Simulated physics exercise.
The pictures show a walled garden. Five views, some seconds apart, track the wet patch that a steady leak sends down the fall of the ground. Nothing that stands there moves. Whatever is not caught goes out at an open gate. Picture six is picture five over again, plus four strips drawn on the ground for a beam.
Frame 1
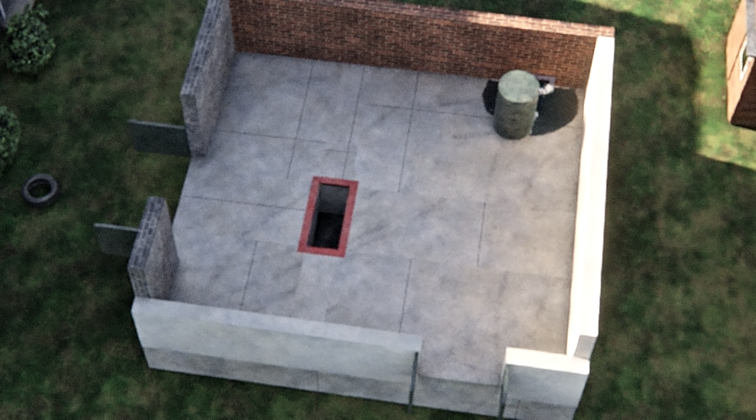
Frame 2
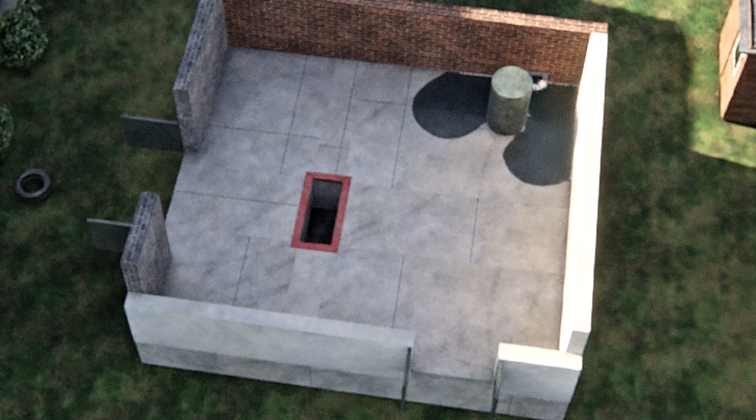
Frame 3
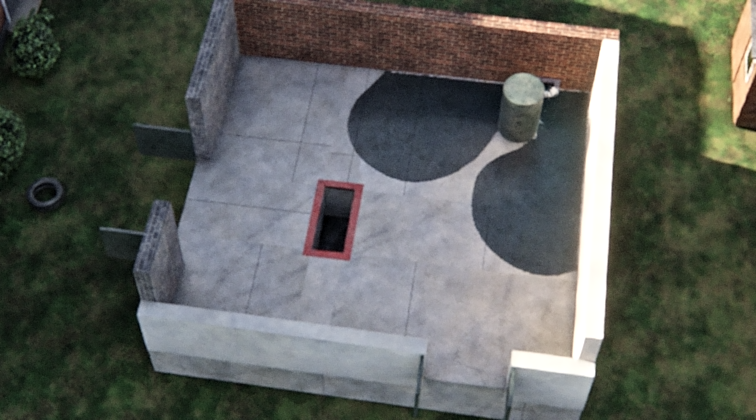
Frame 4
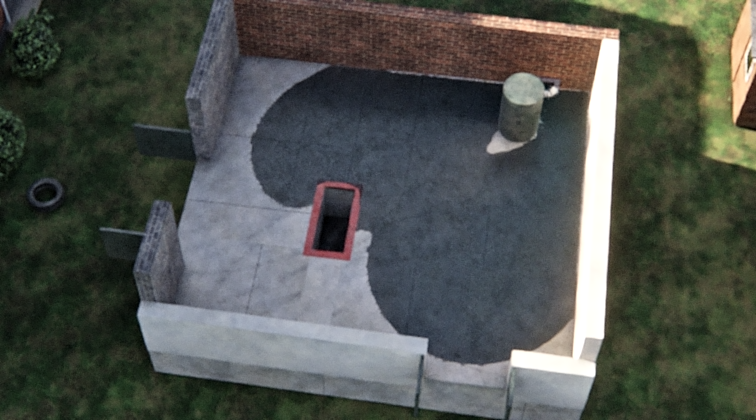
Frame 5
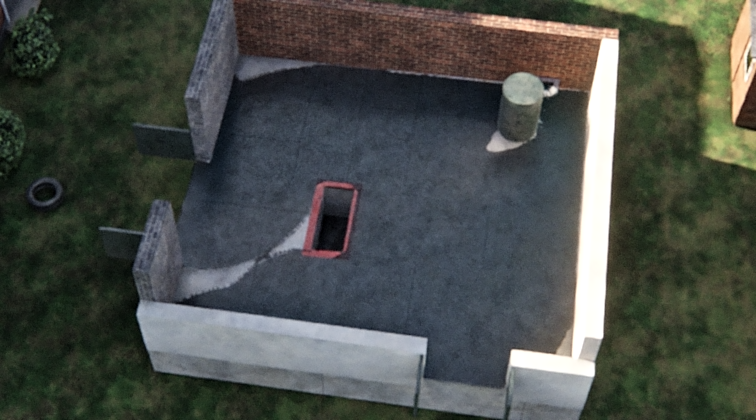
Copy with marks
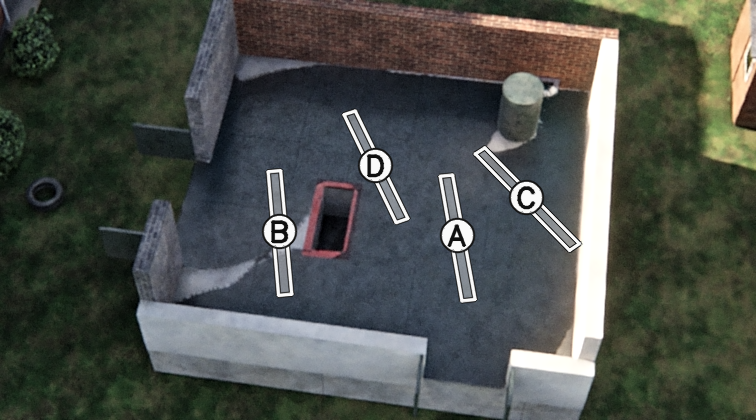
Walled garden seen from above, dark water spreading from beside a green tank across pale paving and around a red-edged gully.
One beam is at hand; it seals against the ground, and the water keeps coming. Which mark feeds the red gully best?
Take B.
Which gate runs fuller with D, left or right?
The left gate.
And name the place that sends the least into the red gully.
Here it is place D.
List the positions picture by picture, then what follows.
Outfall at (536, 80); red gully at (328, 216); open gate at (193, 207); open gate at (461, 366); water covers 3 % of the ground and shows as far out as (555, 125); red gully still dry.
Water covers 11 % of the ground and shows as far out as (551, 178); red gully still dry.
Water covers 28 % of the ground and shows as far out as (536, 266); red gully still dry.
Water covers 62 % of the ground and shows as far out as (401, 319); red gully taking water.
Water covers 88 % of the ground and shows as far out as (183, 254); red gully taking water.
On the marked copy, A from (446, 175) to (468, 300); B from (274, 171) to (285, 294); C from (480, 150) to (574, 247); D from (349, 112) to (402, 220).
With A, about 14 % of the stream runs into the red gully, about 85 % out by the gates.
With B, about 26 % of the stream runs into the red gully, about 74 % out by the gates.
With C, about 15 % of the stream runs into the red gully, about 84 % out by the gates.
With D, about 6 % of the stream runs into the red gully, about 94 % out by the gates.
